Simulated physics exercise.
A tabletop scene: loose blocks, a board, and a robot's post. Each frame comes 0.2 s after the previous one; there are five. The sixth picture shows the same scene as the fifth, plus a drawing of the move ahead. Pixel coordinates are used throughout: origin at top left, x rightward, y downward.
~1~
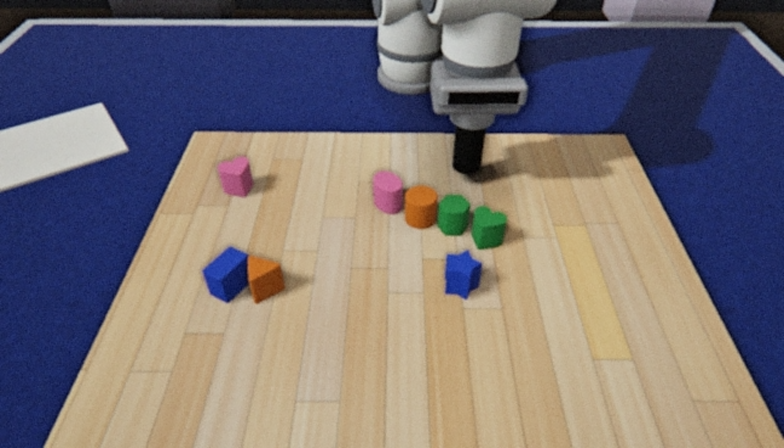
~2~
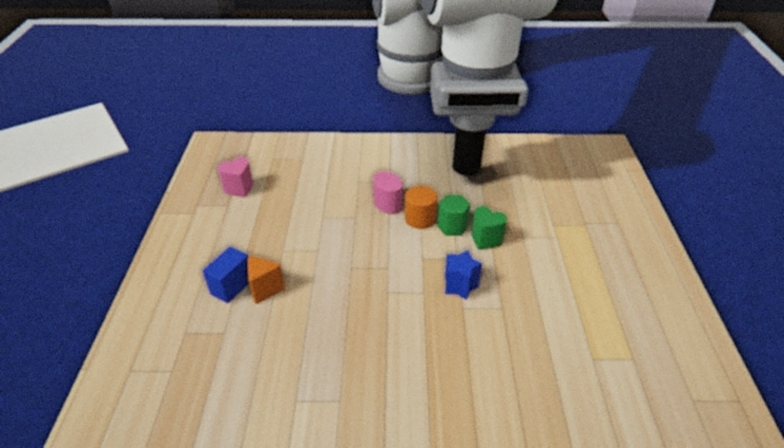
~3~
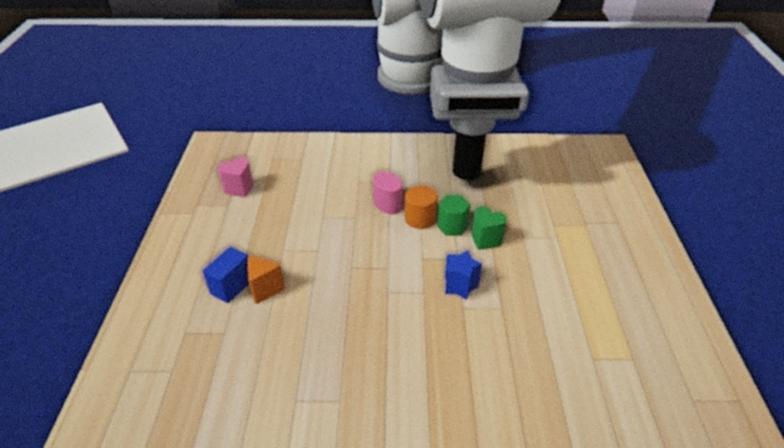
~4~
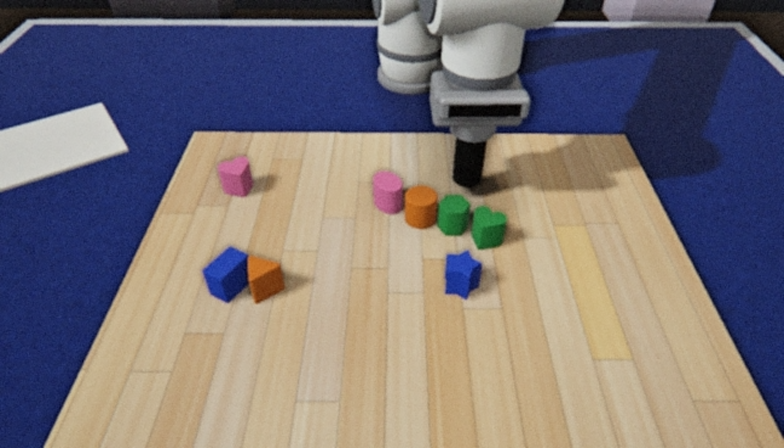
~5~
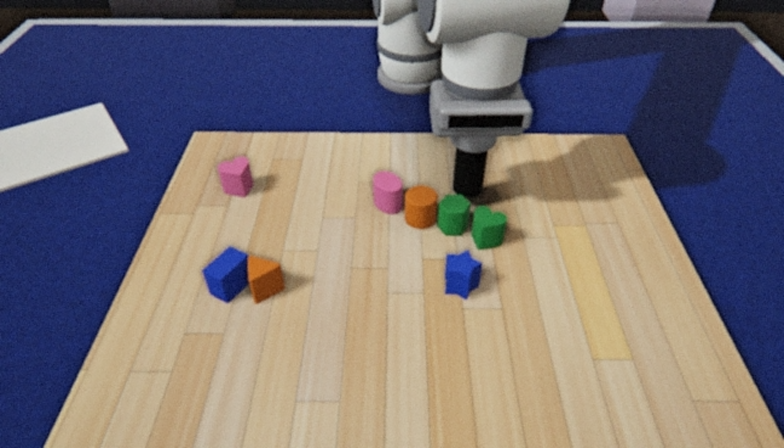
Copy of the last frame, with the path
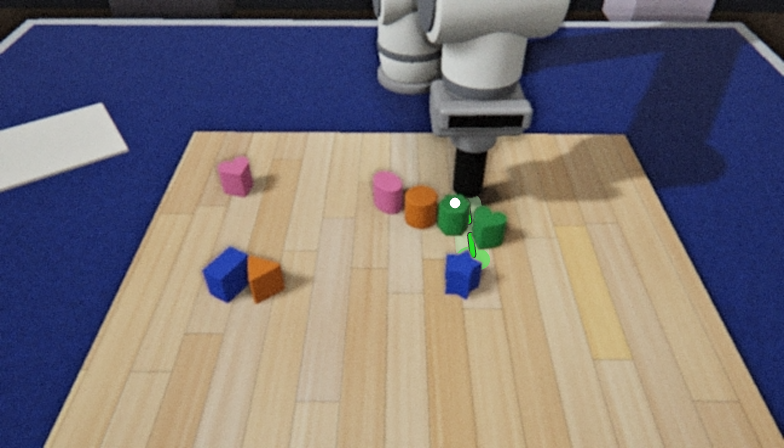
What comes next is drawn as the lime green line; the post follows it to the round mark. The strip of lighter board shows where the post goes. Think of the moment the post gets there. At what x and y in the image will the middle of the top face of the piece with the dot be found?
The middle of its top is at (444, 223).
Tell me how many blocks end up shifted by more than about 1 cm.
I expect two blocks to be moved by more than 1 cm.
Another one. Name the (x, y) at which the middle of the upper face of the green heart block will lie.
In the picture, it is at (505, 239).
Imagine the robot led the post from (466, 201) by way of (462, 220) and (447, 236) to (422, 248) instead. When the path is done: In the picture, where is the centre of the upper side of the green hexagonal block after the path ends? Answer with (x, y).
Its top face will be centred at roughly (407, 245).
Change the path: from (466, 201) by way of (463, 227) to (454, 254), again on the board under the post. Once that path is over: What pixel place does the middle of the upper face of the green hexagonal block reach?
Near (425, 236).
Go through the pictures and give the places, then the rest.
In the first picture, tip of the post at (467, 166), middles of tops, green hexagonal block at (455, 203), blue star at (463, 262), green heart block at (489, 216).
In the second picture, post at (467, 168), nothing pushed.
In the third picture, post at (467, 172), nothing pushed.
In the fourth picture, post at (467, 179), nothing pushed.
In the fifth picture, post at (467, 189), green hexagonal block at (455, 203), blue star at (463, 262), green heart block at (489, 216).
The line goes from (466, 201) to (473, 258); the dot is on the green hexagonal block.
On the path given first. Halfway along, post at (471, 216); green hexagonal block at (448, 216), turned 50° clockwise; green heart block at (495, 223), turned 15° anticlockwise.
At the end, post at (475, 245); green hexagonal block at (444, 223), turned 90° clockwise; blue star unmoved; green heart block at (505, 239), turned 110° anticlockwise.
